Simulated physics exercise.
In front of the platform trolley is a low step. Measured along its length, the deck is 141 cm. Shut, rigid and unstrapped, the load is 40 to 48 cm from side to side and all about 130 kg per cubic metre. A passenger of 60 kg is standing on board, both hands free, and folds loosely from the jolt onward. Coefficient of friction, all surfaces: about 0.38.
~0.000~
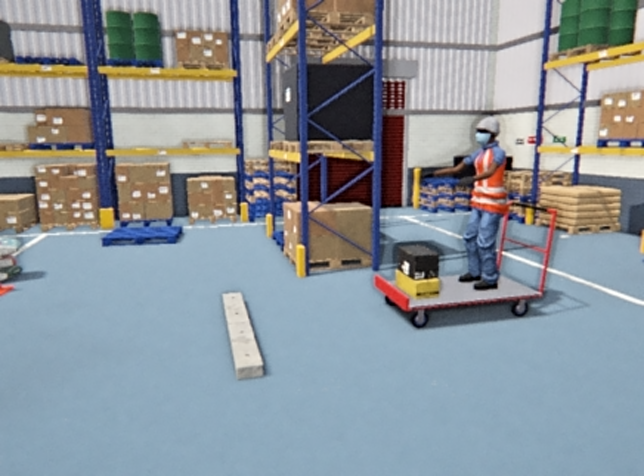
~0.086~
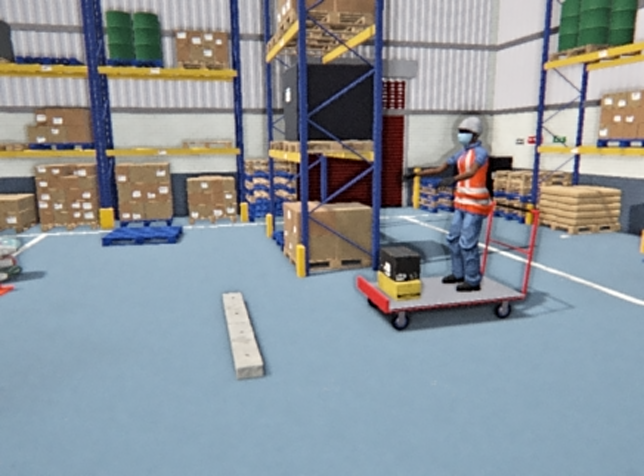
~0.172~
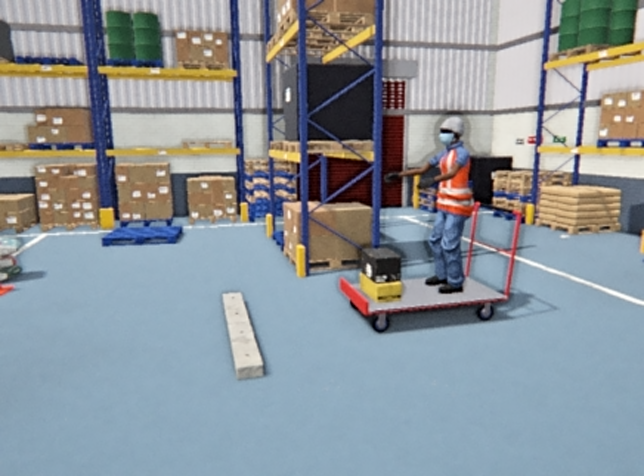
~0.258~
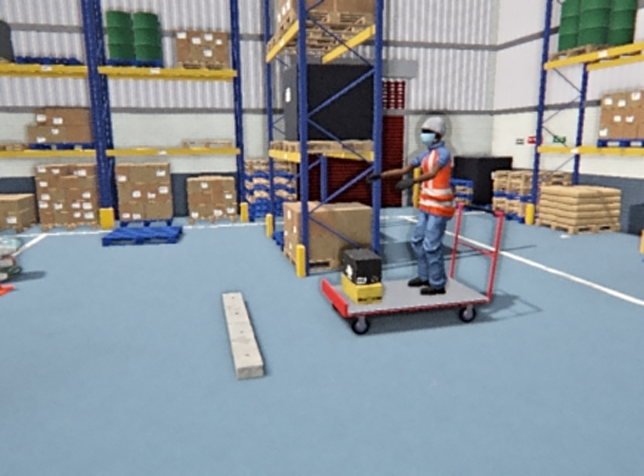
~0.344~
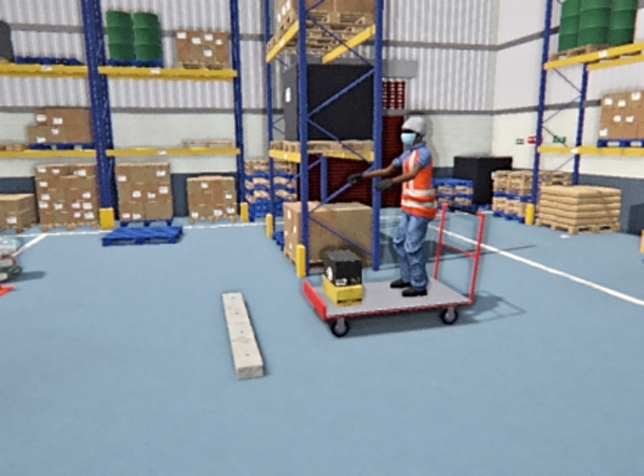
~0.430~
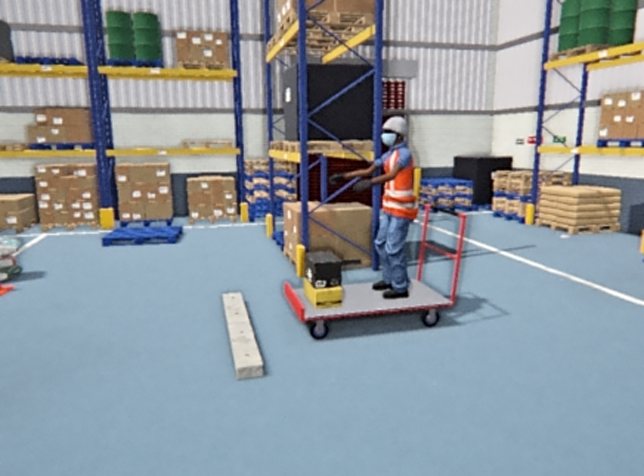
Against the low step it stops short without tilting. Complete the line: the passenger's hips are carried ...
The passenger's hips are carried over the front rim.
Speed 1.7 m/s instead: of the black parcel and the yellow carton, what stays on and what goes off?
In that case the black one would not stay put and the yellow one would stay put.
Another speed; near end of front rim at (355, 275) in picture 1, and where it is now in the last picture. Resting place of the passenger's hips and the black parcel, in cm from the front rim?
Hips: 30 cm behind; black: 40 cm past.
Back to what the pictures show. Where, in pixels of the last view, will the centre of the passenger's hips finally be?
Roughly pixel (218, 318).
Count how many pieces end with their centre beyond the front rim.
Total: 1.
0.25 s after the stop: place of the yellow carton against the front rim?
Behind the rim, near 15 cm.
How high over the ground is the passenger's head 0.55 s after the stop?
About 90 cm above the ground.
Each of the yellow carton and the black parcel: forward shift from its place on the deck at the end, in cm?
The yellow one ends 15 cm ahead of its place and the black one 130 cm ahead.
The wheels strike at 0.65 s.
After 1.20 s the passenger's hips are 21 cm behind the rim, near (262, 267) in the last picture's view.
After 1.65 s the passenger's hips are 16 cm past the rim, near (221, 286) in the last picture's view.
At rest, 4.6 s, past the rim, black parcel and the passenger's hips; behind it, yellow carton.
